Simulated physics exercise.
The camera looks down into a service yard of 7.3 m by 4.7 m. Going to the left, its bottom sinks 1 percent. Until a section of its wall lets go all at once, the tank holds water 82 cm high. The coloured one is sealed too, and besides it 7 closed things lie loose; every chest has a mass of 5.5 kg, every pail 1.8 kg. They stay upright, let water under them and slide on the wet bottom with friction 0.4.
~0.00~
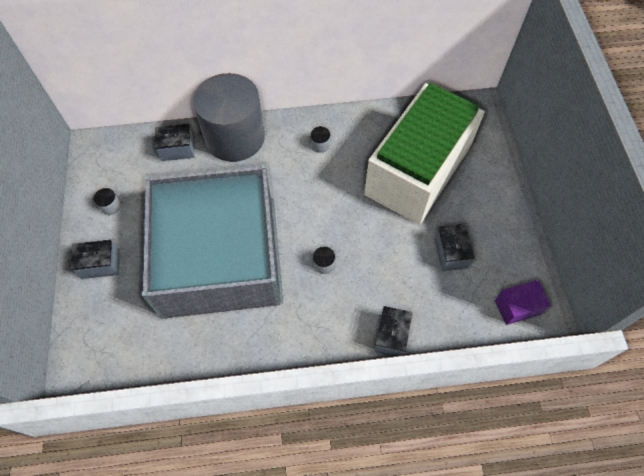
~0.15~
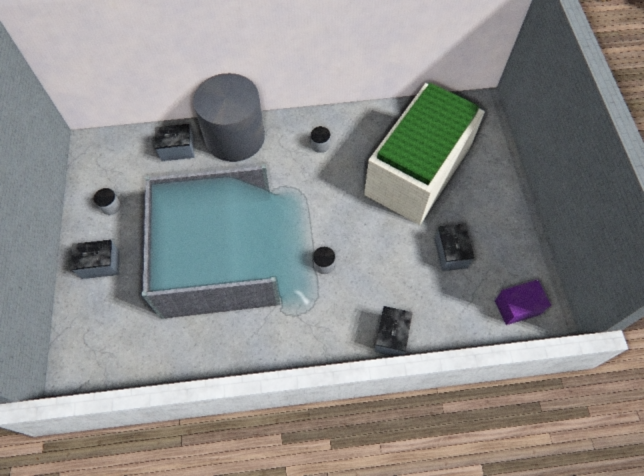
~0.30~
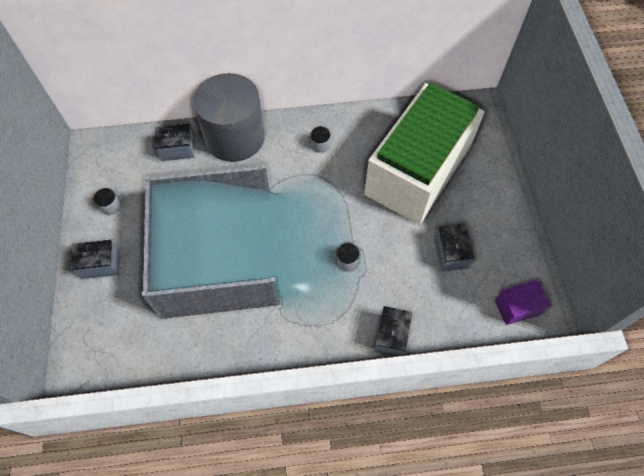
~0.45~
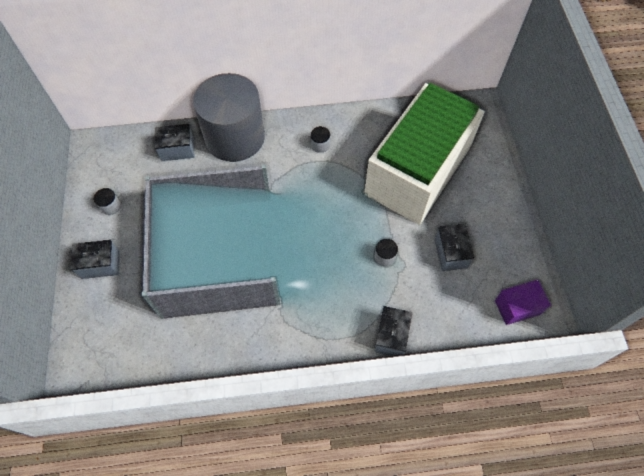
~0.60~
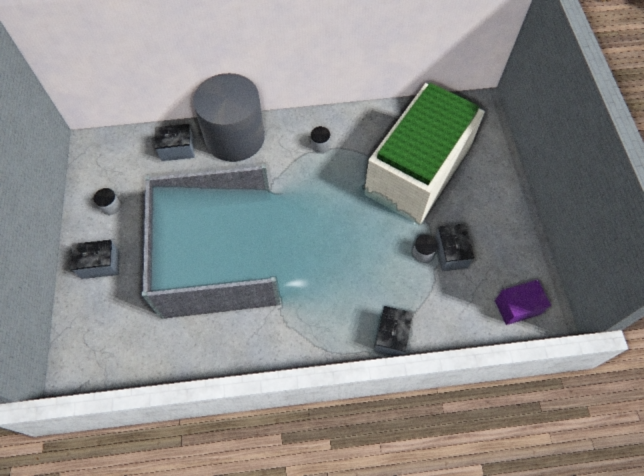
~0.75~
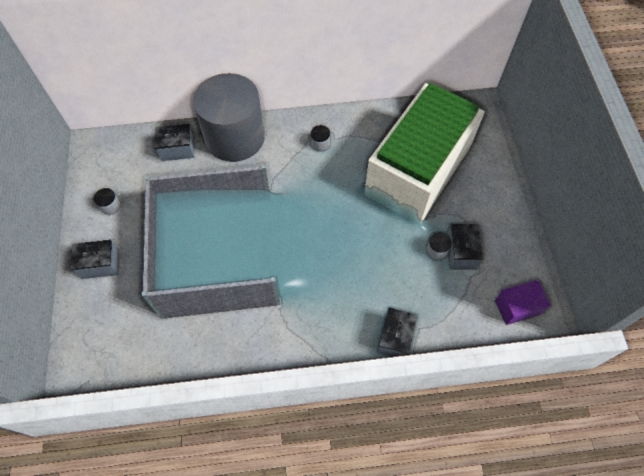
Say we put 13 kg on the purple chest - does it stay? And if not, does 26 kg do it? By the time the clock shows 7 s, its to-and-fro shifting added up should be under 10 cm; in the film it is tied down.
I expect both figures to fall short.
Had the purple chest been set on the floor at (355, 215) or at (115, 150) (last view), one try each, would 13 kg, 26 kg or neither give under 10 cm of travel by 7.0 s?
Try 1: Both insufficient. Try 2: Lesser mass sufficient.
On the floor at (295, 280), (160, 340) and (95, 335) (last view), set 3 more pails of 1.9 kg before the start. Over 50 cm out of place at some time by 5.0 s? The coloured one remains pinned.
Each in turn: Further than that, not that far, not that far.
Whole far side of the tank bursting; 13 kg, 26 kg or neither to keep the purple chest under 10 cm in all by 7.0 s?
Well, in that case only the heavy one does.
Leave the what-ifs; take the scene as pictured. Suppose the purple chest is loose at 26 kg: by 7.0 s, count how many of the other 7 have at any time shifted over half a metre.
The tally stands at 4.
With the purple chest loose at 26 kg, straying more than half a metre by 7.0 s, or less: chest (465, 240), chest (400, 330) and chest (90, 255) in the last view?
Order as listed: Above threshold / above threshold / below threshold.
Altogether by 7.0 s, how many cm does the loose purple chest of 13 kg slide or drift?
About 400 cm altogether.
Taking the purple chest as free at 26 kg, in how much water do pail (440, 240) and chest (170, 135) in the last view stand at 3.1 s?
Around 24 cm and 0 cm.
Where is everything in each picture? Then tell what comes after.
The purple chest at (527, 298), on the bottom; 2.9 m2 under water; 0 of 8 have shifted, in the first picture.
The purple chest at (527, 298) rests on the ground; 4.0 m2 under water; 0 of 8 have shifted, in the second picture.
The purple chest at (527, 298), on the bottom; water covers 5.4 m2; 1 of 8 have shifted, in the third picture.
The purple chest at (527, 298), on the bottom; 7.2 m2 under water; 1 of 8 have shifted, in the fourth picture.
The purple chest at (527, 298), on the bottom; 8.8 m2 under water; 1 of 8 have shifted, in the fifth picture.
The purple chest at (527, 298), on the bottom; water covers 10.4 m2; 3 of 8 have shifted, in the sixth picture.
After 1.4 s the purple chest would be 28 cm from its start with 13 kg and 11 cm from its start with 26 kg; 8 cm of water round it then.
After 3.1 s the purple chest would be 63 cm from its start with 13 kg and 44 cm from its start with 26 kg; 26 cm of water round it then.
After 4.9 s the purple chest would be 240 cm from its start with 13 kg and 185 cm from its start with 26 kg; 16 cm of water round it then.
After 7.0 s the purple chest would be 271 cm from its start with 13 kg and 165 cm from its start with 26 kg; 8 cm of water round it then.
